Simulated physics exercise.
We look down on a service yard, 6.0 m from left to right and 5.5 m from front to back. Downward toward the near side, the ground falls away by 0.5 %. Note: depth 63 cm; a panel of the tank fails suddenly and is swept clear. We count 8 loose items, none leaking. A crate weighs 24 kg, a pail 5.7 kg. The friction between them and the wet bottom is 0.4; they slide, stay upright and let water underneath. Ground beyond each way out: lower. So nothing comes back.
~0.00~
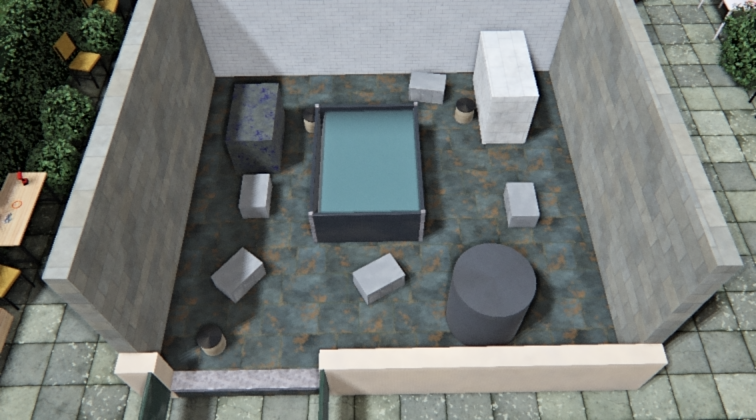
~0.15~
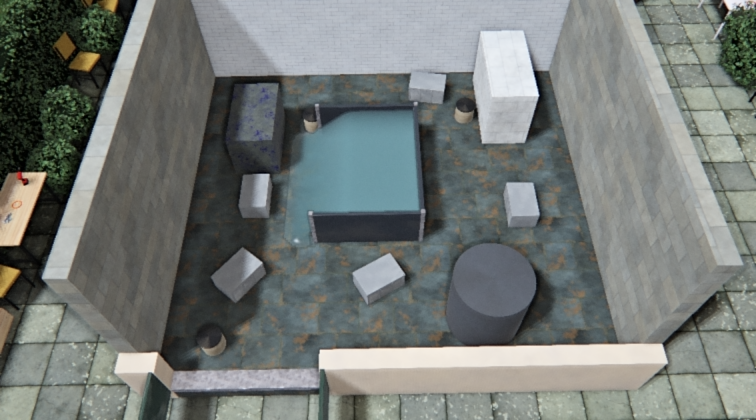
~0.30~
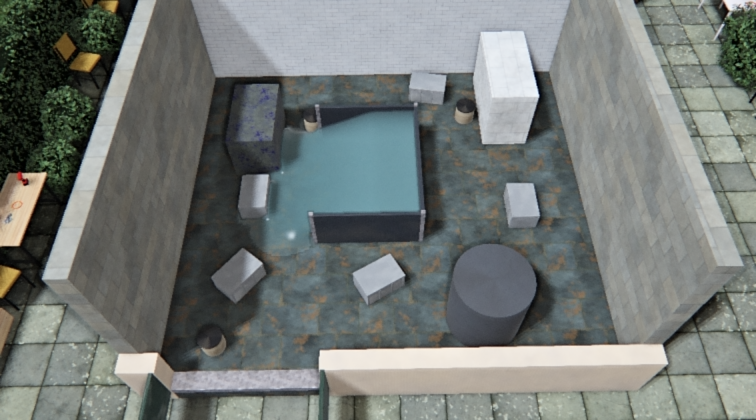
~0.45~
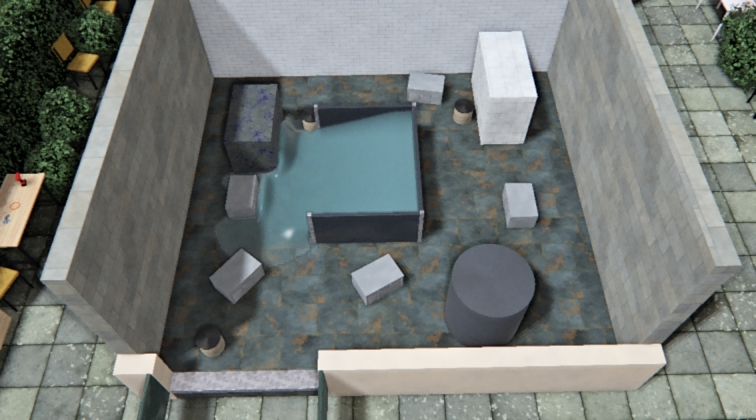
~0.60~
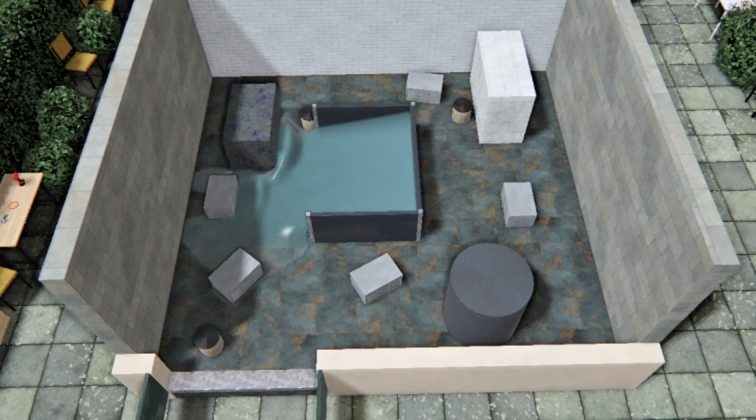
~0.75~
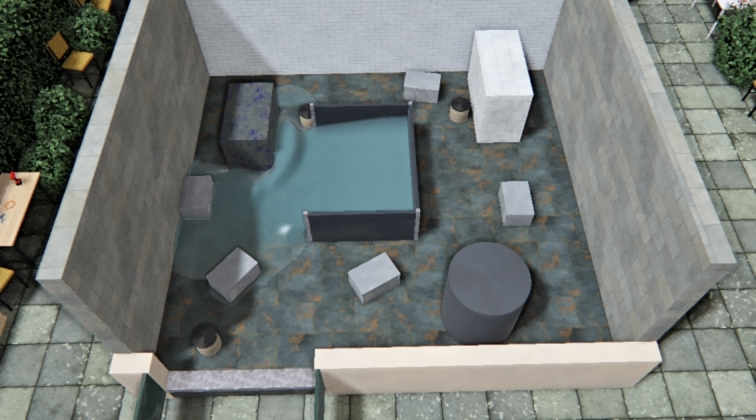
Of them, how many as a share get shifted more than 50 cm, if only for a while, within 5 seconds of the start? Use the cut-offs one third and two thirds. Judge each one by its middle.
One to two thirds.
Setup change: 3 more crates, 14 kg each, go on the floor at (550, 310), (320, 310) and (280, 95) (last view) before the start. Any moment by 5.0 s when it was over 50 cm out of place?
Check, in order - not exceeded, not exceeded, exceeded.
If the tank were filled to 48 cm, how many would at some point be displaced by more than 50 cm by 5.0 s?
Under that setup the answer is 4.
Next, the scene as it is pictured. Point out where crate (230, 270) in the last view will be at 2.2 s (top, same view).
My estimate: Around (234, 310).
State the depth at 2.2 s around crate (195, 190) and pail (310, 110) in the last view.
Depth approx. 26 cm / 2 cm.
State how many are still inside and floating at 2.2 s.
I count 1.
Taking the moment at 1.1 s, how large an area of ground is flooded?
Wet: Near 9.5 m2.
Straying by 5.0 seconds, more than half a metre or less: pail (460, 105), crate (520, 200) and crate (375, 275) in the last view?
Result, in order: Undershooting / undershooting / undershooting.
After 1.1 s 1 of 8 are over 50 cm from their spots; 1 afloat.
After 2.2 s 3 of 8 are over 50 cm from their spots; 1 afloat.
After 3.5 s 3 of 8 are over 50 cm from their spots; 1 afloat.
After 5.0 s 4 of 8 are over 50 cm from their spots, and 4 have been at some point; 2 afloat.
